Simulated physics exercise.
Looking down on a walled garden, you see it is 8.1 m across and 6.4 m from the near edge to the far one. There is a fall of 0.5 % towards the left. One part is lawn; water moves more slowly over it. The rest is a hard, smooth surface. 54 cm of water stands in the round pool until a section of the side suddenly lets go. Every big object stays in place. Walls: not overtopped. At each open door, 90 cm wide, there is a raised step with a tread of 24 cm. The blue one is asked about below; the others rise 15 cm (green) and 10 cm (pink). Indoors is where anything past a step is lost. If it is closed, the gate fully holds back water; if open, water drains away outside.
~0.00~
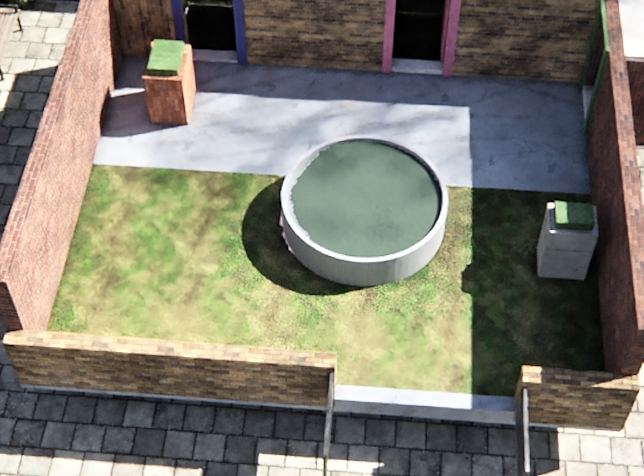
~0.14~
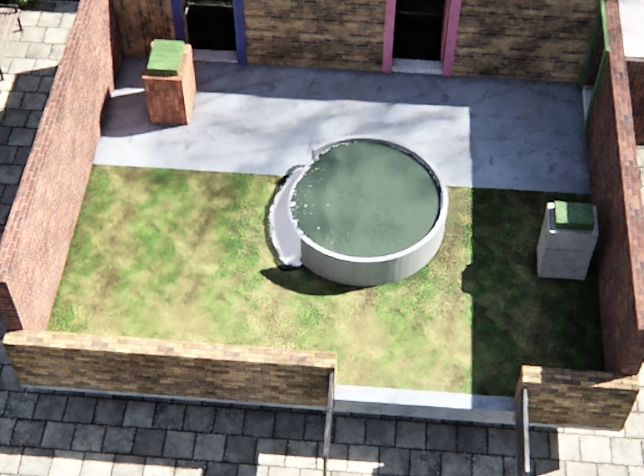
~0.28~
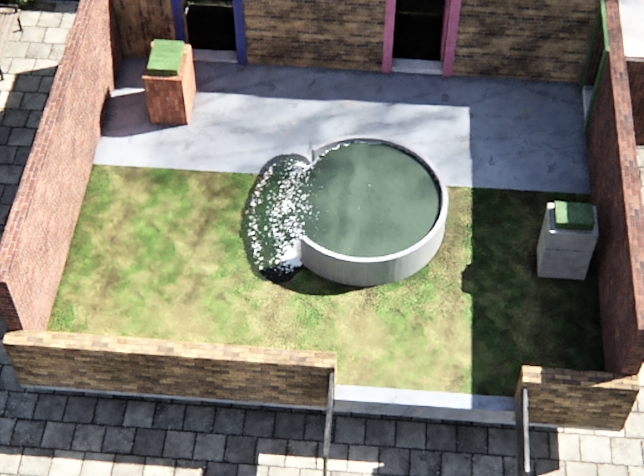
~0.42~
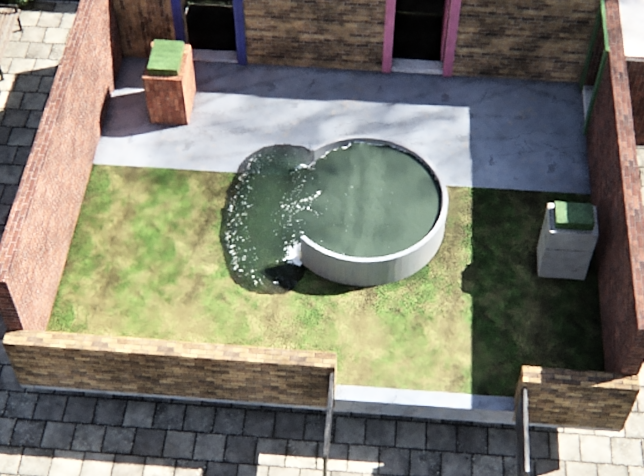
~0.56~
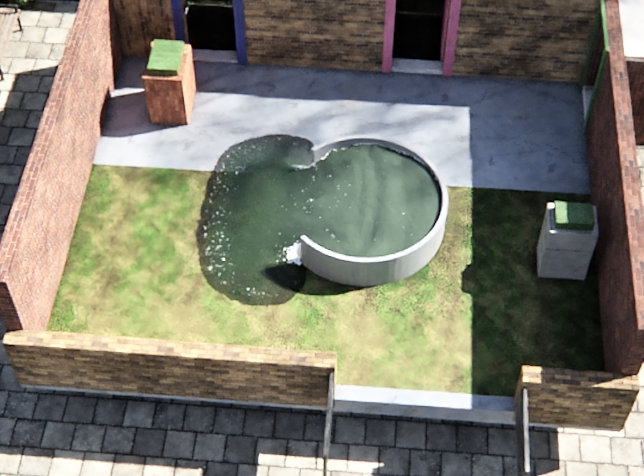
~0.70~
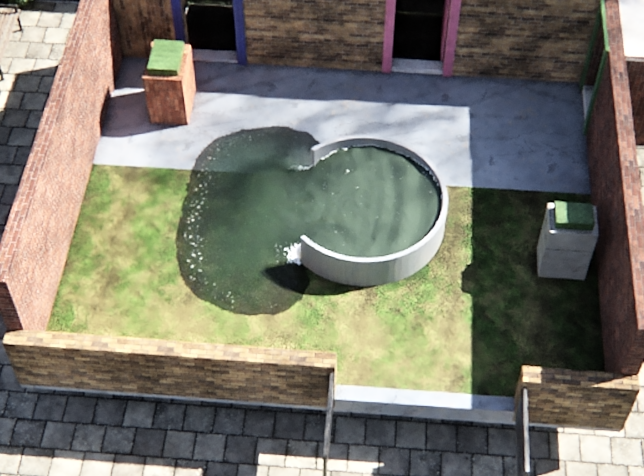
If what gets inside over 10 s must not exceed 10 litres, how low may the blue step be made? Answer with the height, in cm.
Around 11.5 cm.
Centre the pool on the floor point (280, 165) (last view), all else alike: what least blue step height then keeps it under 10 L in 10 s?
Close to 13.5 cm would do it.
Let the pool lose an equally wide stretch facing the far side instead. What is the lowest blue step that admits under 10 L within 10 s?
It should stand roughly 9.0 cm high.
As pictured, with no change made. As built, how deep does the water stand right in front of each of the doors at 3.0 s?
Depth at green 0 cm, at blue 13 cm, at pink 0 cm.
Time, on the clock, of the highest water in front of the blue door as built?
Around 2.8 s, give or take.
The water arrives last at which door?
It is the green one.
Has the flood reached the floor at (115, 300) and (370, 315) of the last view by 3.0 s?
Taking them as asked: Awash, then spared.
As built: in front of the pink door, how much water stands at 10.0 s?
You'd measure close to 3.0 cm there.
After 1.4 s water covers 25 % of the floor, deepest (24 cm) near (274, 211); it has not reached the blue door.
After 3.0 s water covers 45 % of the floor, deepest (22 cm) near (93, 166); 13 cm at the blue door, 19 litres in over its 6 cm step.
After 10.0 s water covers 85 % of the floor, deepest (10 cm) near (121, 67); 7 cm at the blue door, 73 litres in over its 6 cm step.
At the blue door as built, the water arrived by 1.9 s and peaked near 13 cm at 2.8 s.
With a step of 10.5 cm, 16 litres would have come in within the 10 s; with 12.5 cm, 5 litres. So under 10 litres takes about 11.5 cm.
